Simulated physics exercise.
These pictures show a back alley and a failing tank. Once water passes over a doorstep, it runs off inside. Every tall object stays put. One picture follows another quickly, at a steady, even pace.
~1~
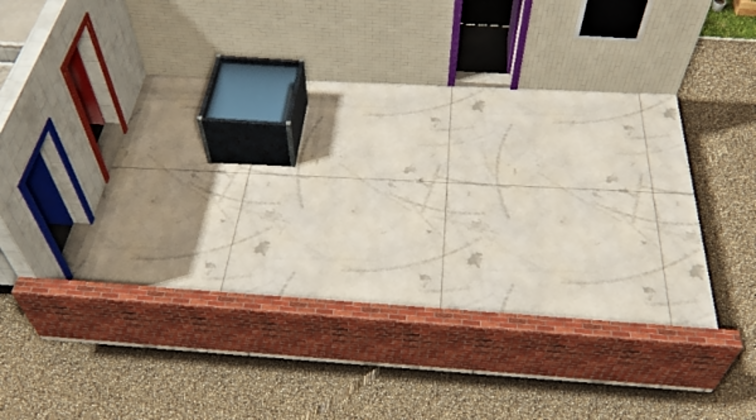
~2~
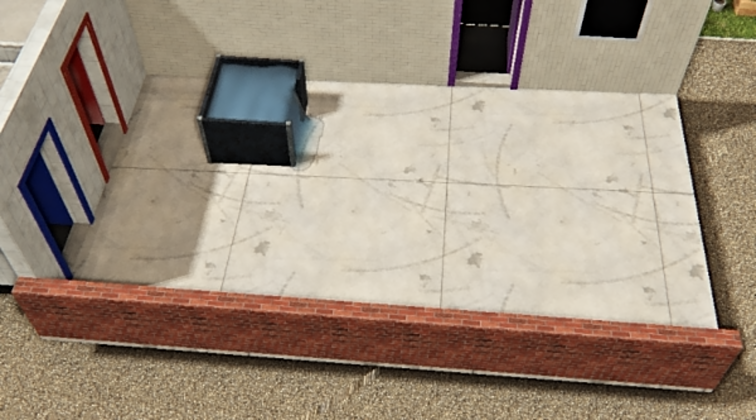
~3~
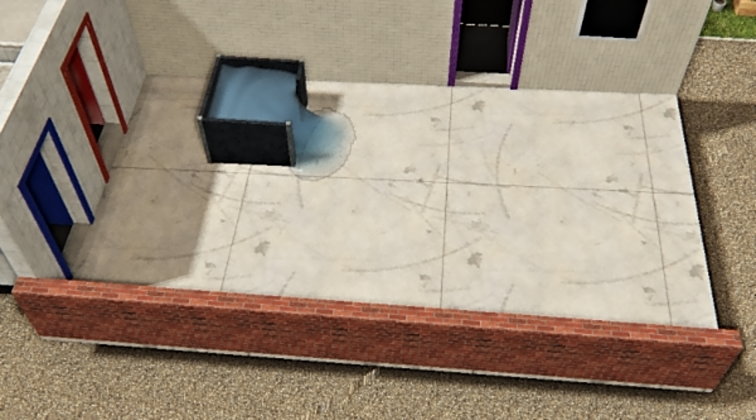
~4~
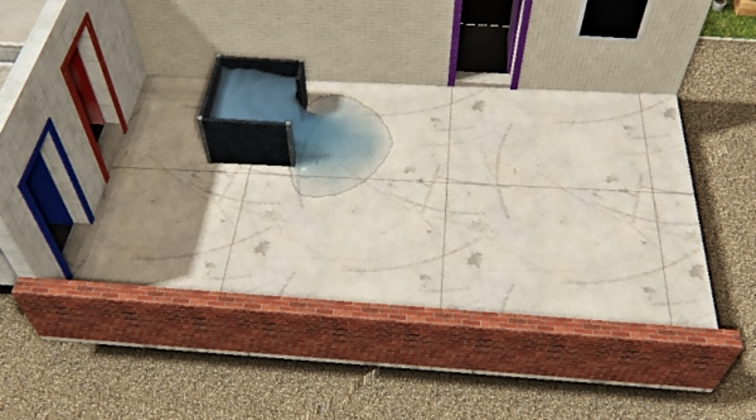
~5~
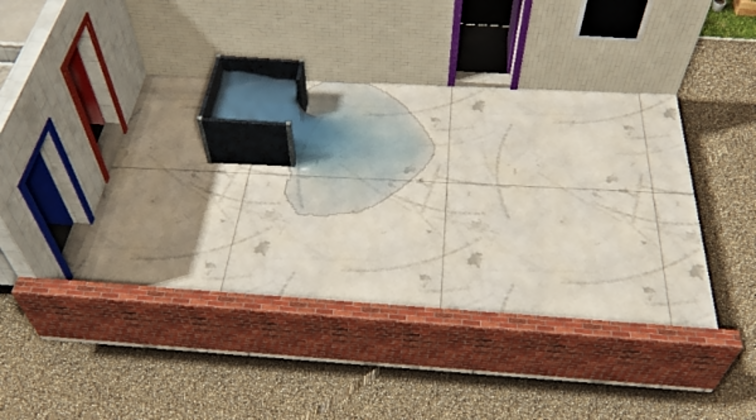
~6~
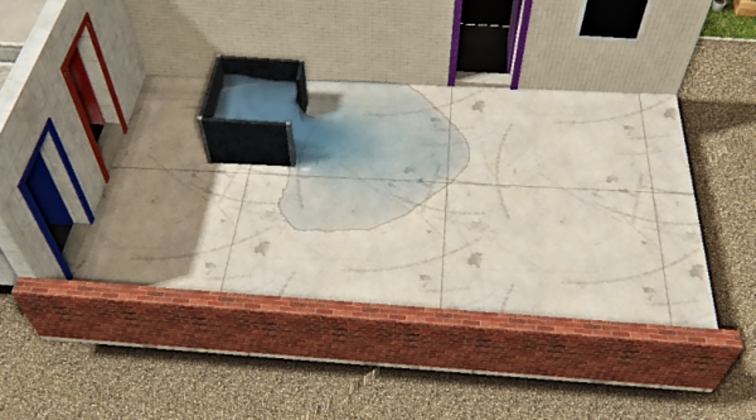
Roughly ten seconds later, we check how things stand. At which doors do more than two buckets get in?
At the end, the red door will not top two buckets. The blue door will not top two buckets. The purple door will not top two buckets.
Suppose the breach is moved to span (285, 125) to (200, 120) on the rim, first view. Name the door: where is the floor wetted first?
That would be the blue one.
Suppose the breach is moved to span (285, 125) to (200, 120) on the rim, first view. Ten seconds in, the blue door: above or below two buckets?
Log - blue: Above threshold.
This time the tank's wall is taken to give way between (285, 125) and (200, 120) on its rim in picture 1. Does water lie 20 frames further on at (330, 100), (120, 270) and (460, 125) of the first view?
Untouched, soaked, untouched.
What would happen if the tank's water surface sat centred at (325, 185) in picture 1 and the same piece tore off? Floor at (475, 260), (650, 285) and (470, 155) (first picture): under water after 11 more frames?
First spot gets drenched, second spot gets drenched, third spot gets drenched.
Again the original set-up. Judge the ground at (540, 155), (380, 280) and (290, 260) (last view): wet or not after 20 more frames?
Point by point: Inundated, inundated, not yet wet.
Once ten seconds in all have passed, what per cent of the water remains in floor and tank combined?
Roughly 64 per cent.
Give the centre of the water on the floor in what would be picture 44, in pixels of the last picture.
My pick is pixel (432, 189).
A moment on, water covers 40 % of the floor; the red door not reached, the blue door not reached, the purple door wet at the sill, nothing in.
Next, water covers 60 % of the floor; the red door not reached, the blue door not reached, the purple door wet at the sill, nothing in.
Then, water covers 65 % of the floor; the red door not reached, the blue door not reached, the purple door wet at the sill, nothing in.
Later, water covers 70 % of the floor; the red door not reached, the blue door not reached, the purple door wet at the sill, nothing in.
In the end, water covers 65 % of the floor; the red door wet at the sill, nothing in, the blue door under two buckets in, the purple door wet at the sill, nothing in.
